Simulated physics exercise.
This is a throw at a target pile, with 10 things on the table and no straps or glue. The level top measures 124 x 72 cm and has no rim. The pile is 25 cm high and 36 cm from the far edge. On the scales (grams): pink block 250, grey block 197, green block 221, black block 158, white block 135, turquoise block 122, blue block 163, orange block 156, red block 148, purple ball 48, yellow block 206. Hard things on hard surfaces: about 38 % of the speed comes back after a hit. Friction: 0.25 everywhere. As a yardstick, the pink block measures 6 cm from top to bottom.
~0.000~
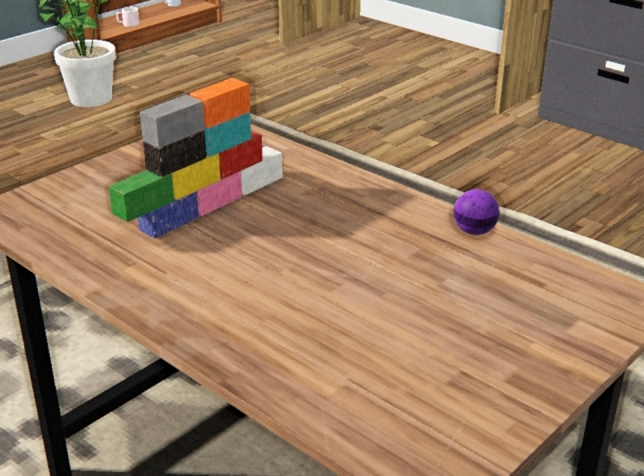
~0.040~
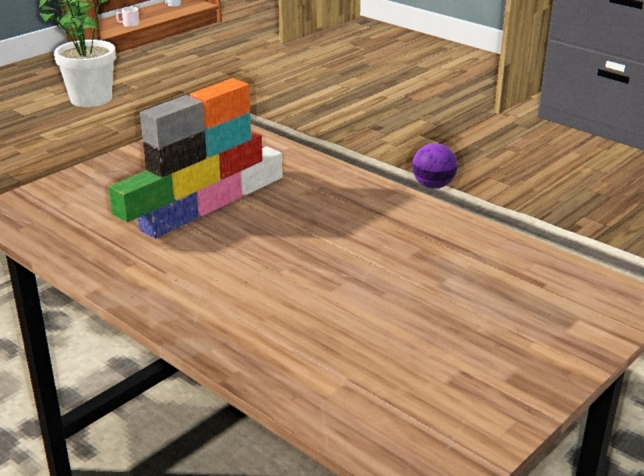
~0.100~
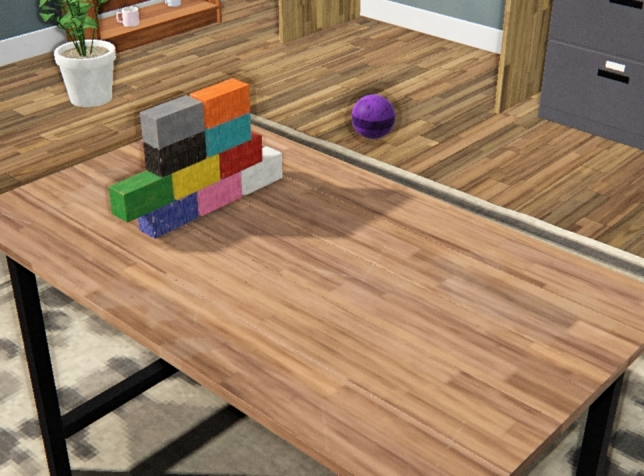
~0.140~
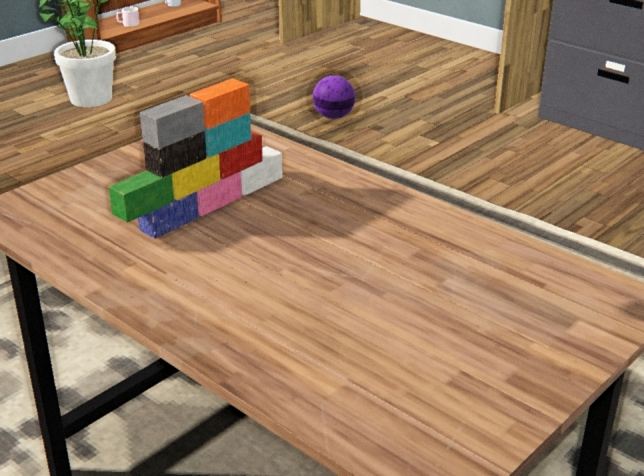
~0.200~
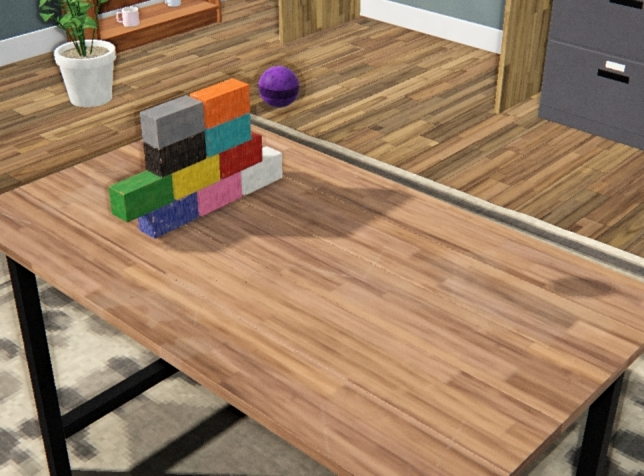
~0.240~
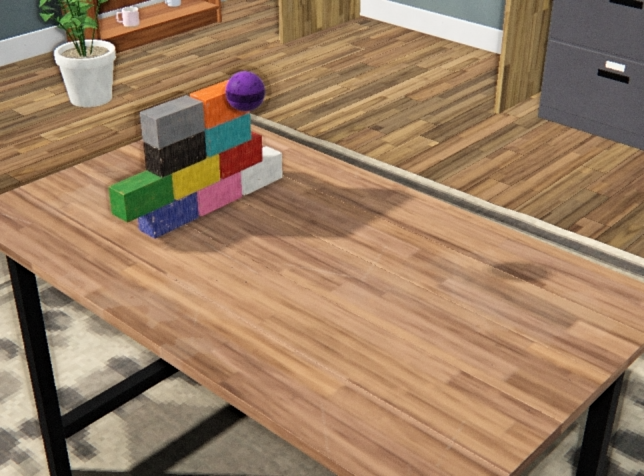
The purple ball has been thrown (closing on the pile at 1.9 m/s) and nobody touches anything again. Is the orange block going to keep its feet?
The orange block is still upright.
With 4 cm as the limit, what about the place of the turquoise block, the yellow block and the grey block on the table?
The turquoise block stays put; the yellow block keeps its place; the grey block gets shifted.
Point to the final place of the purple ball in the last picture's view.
Near (221, 253).
By 0.34 s, purple ball near (180, 137).
By 0.54 s, purple ball near (205, 228); grey block tilted 47°.
By 0.64 s, purple ball near (214, 244); grey block on its side.
By 0.84 s, purple ball near (220, 252); grey block tilted 24°.
When it is over (1.4 s), not toppled but over 4 cm from the start, grey block; the other 9 within 4 cm of the start. End places, in pixels of the last picture, orange block near (220, 103).
